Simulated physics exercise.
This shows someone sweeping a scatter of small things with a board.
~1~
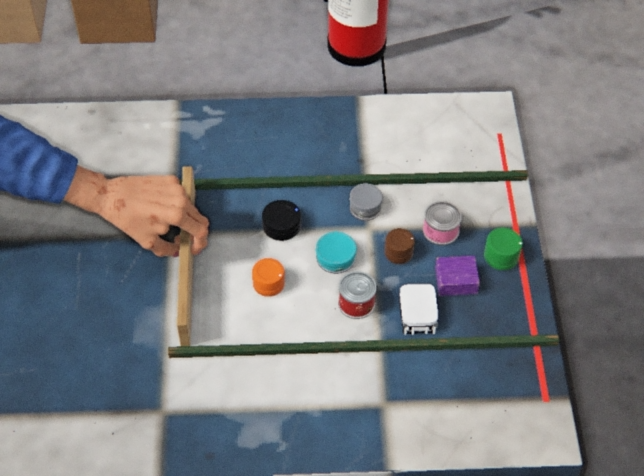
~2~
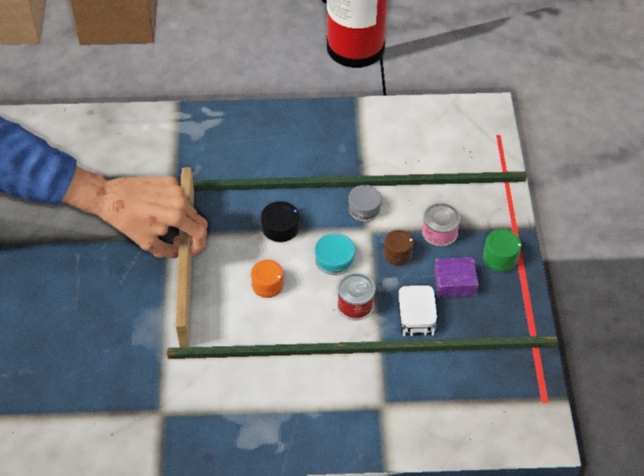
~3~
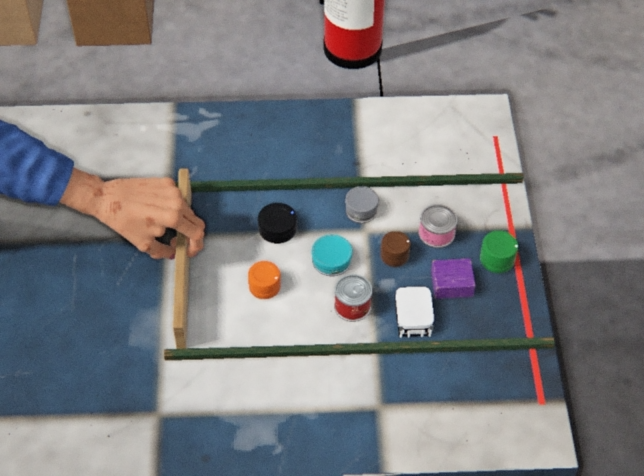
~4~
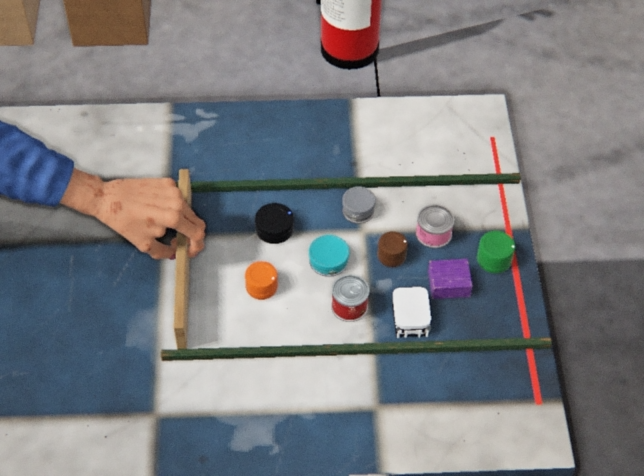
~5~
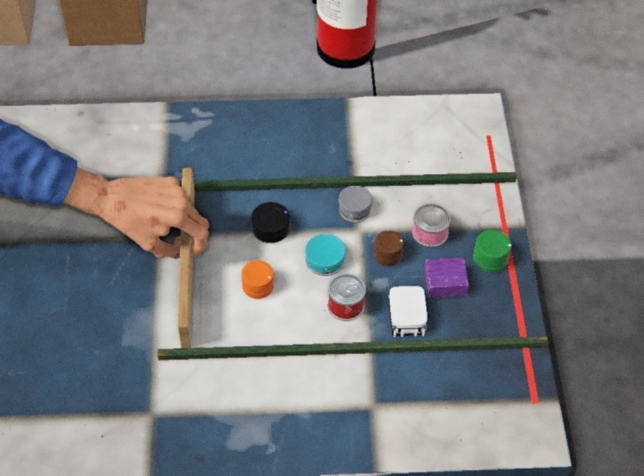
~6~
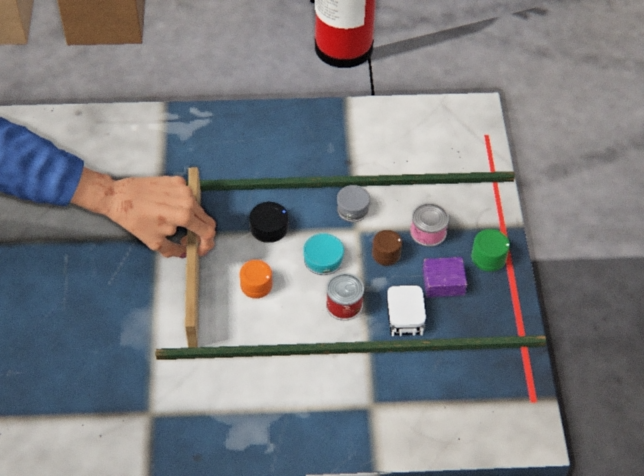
A hand in a blue sleeve holds an upright wooden board at the left of a blue-and-white checked tabletop, seen from above, and the board edges slightly right late on. Between two green rails sit black, orange, teal, grey, brown, red, pink, white, purple and green items, the green one by a red line. The items stay put while the view drifts slightly.
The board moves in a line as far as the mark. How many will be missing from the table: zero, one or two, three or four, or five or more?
As it turns out, the number that fall off is five or more.
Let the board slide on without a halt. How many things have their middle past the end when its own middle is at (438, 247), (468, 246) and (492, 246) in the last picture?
In that order 0, 1 and 5.
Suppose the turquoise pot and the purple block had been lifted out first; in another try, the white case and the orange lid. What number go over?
It would be 3 and 4.
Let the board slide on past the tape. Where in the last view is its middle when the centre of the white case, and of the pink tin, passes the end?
Near (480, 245) and (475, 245).
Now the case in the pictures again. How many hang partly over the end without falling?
It comes to 5.
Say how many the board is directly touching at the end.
It touches 5.
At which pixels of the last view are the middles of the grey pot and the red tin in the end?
The grey pot stops around (514, 189); the red tin around (537, 303).
Soon after, none off yet; green lid at rest near (490, 250); purple block at rest near (445, 277); pink tin at rest near (429, 225).
Then, none off yet; green lid at rest near (490, 250); purple block at rest near (445, 278); pink tin moving near (434, 225).
Further on, none off yet; green lid tipped a little near (549, 254); purple block moved well along near (516, 279); pink tin moved well along near (512, 225).
At rest, the number that fall off is five or more; fallen, brown lid, white case, pink tin, purple block and green lid.
